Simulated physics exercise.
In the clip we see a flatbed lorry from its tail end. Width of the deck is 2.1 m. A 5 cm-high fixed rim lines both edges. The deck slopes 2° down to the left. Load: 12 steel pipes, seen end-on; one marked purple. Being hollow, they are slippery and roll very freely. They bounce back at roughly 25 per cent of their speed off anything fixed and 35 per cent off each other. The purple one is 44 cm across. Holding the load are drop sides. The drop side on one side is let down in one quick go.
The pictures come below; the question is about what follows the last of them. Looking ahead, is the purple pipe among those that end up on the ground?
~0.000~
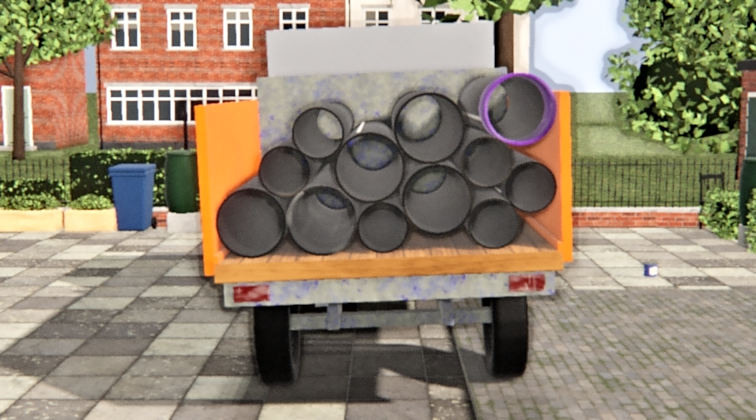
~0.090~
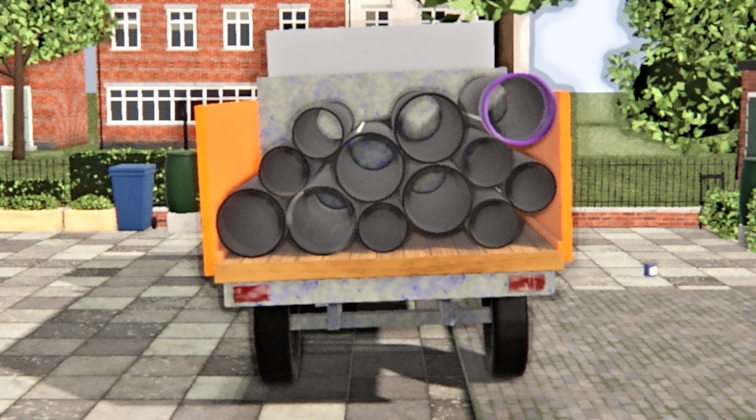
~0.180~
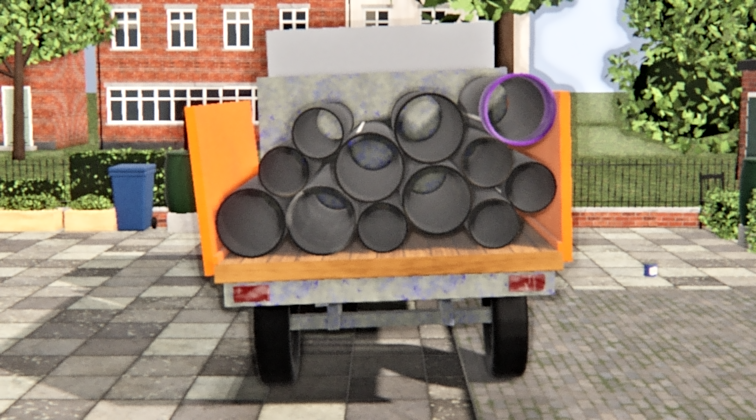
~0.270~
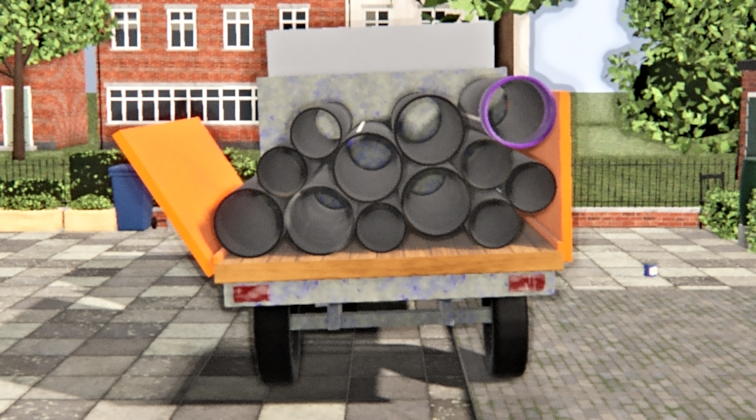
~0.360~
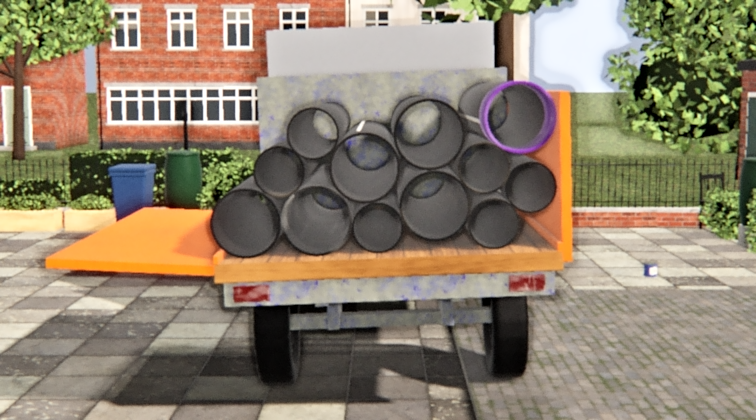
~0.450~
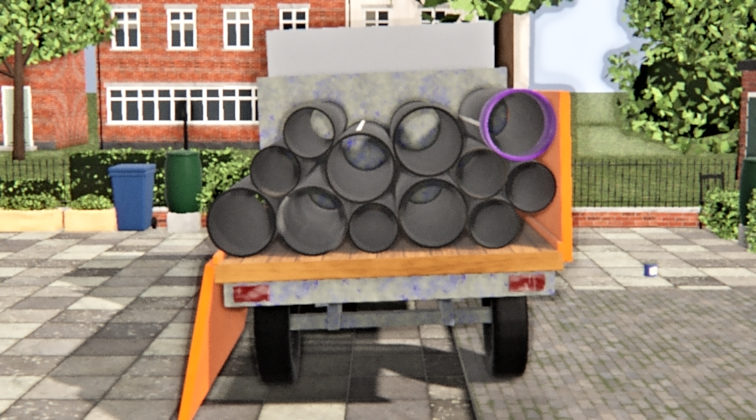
It is not shed from the load.
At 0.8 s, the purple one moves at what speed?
Speed approx. 0.0 m/s.
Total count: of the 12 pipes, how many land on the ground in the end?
That comes to 0 in total.
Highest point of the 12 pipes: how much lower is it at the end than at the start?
Some 10 centimetres.
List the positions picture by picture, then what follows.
In the first frame, purple at (520, 109); sides still shut; the deck slopes 2° down to the left; 4 of the 12 make up the bottom layer.
In the second frame, purple at (520, 109); sides still shut.
In the third frame, purple at (520, 109); left board out by 5°, tip at (191, 113).
In the fourth frame, purple at (520, 112); left board out by 30°, tip at (121, 138).
In the fifth frame, purple at (520, 117); left board out by 85°, tip at (53, 263).
In the sixth frame, purple at (521, 125); left board out by 165°, tip at (184, 419).
After 0.8 s, purple is up on others, 25 cm from the right edge; 0 gone from the deck.
At rest (1.2 s), purple is up on others, 25 cm from the right edge; 0 gone from the deck.
